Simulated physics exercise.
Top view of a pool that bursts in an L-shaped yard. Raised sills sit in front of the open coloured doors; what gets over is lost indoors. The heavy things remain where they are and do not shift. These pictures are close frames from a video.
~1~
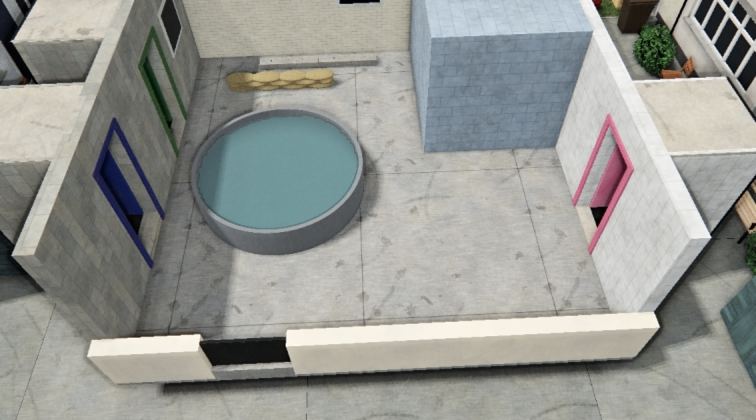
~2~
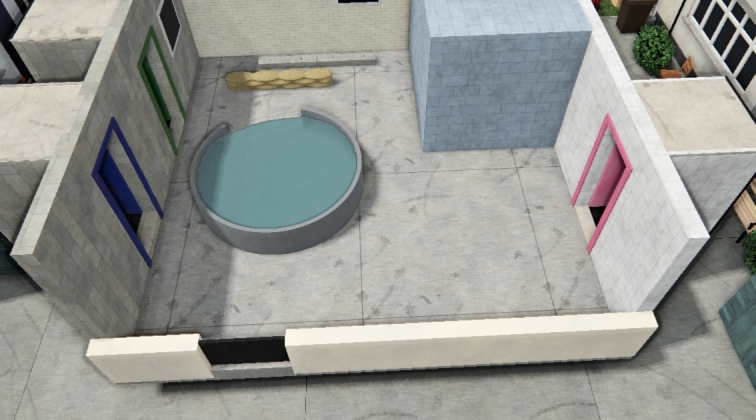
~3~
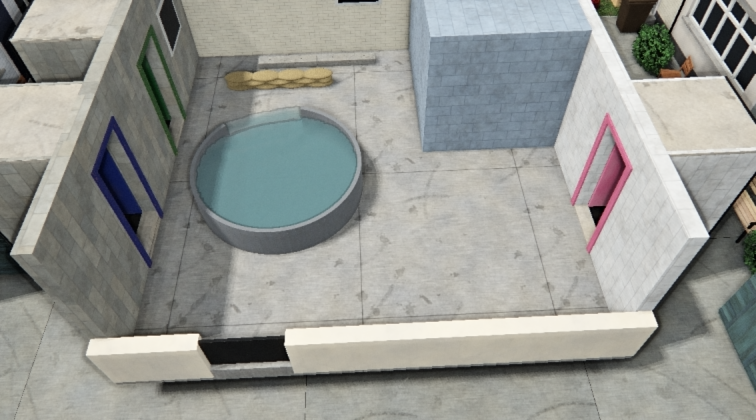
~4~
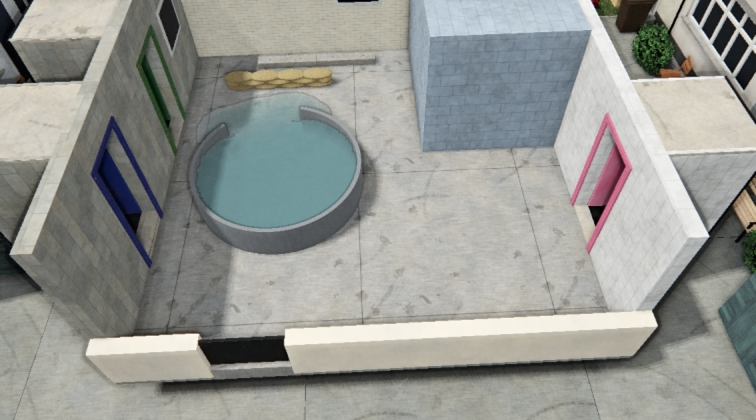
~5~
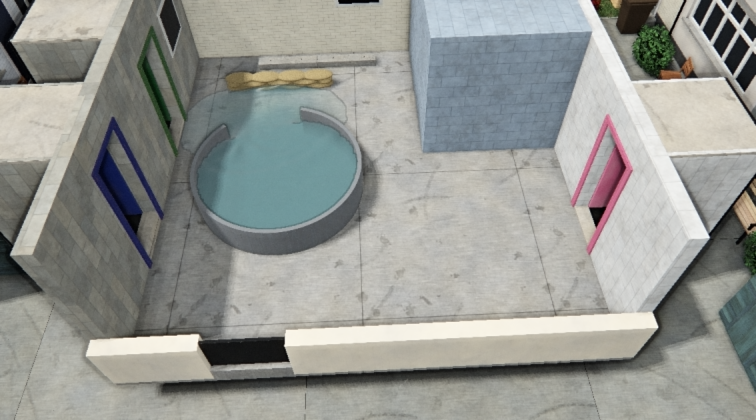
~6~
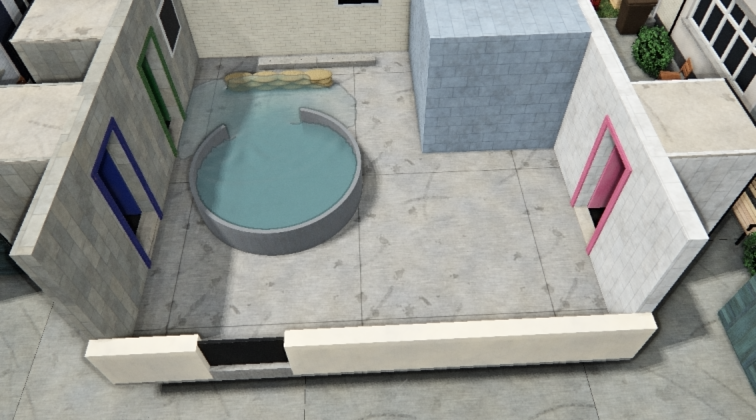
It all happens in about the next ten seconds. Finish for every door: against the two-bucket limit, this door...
The pink door remains within it; the green door surpasses it; the blue door remains within it.
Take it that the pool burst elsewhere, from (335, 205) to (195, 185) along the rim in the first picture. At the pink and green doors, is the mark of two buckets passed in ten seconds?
In brief, the pink door exceeds the mark and the green door remains below.
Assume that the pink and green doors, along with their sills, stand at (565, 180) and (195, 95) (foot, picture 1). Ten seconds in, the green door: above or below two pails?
I'd say the green one tops the limit.
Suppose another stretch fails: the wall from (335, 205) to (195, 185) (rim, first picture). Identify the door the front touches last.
My answer is the one in pink.
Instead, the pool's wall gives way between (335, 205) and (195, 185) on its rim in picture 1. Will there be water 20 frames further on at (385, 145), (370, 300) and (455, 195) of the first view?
Respectively: Parched, drenched and parched.
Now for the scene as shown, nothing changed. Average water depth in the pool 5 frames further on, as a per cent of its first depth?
About 76 per cent.
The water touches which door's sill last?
I pick the door marked pink.
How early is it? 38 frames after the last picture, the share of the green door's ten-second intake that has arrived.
Share by then: About 75 in a hundred.
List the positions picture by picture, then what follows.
In the first frame, still water in the round tank at (278, 167).
In the second frame, the front is at a hidden place, out from the gap on the round tank's far side.
In the third frame, water pours out on the round tank's far side and has run to (219, 128).
In the fourth frame, water pours out on the round tank's far side and has run to (209, 117).
In the fifth frame, water pours out on the round tank's far side and has run to (204, 100).
In the sixth frame, water pours out on the round tank's far side and has run to (191, 94).
A moment on, water covers 15 % of the floor; the pink door not reached, the green door under two buckets in, the blue door not reached.
Next, water covers 30 % of the floor; the pink door not reached, the green door under two buckets in, the blue door not reached.
Then, water covers 45 % of the floor; the pink door not reached, the green door over two buckets in, the blue door wet at the sill, nothing in.
Later, water covers 75 % of the floor; the pink door not reached, the green door far over two buckets in, the blue door wet at the sill, nothing in.
In the end, water covers 90 % of the floor; the pink door under two buckets in, the green door far over two buckets in, the blue door wet at the sill, nothing in.
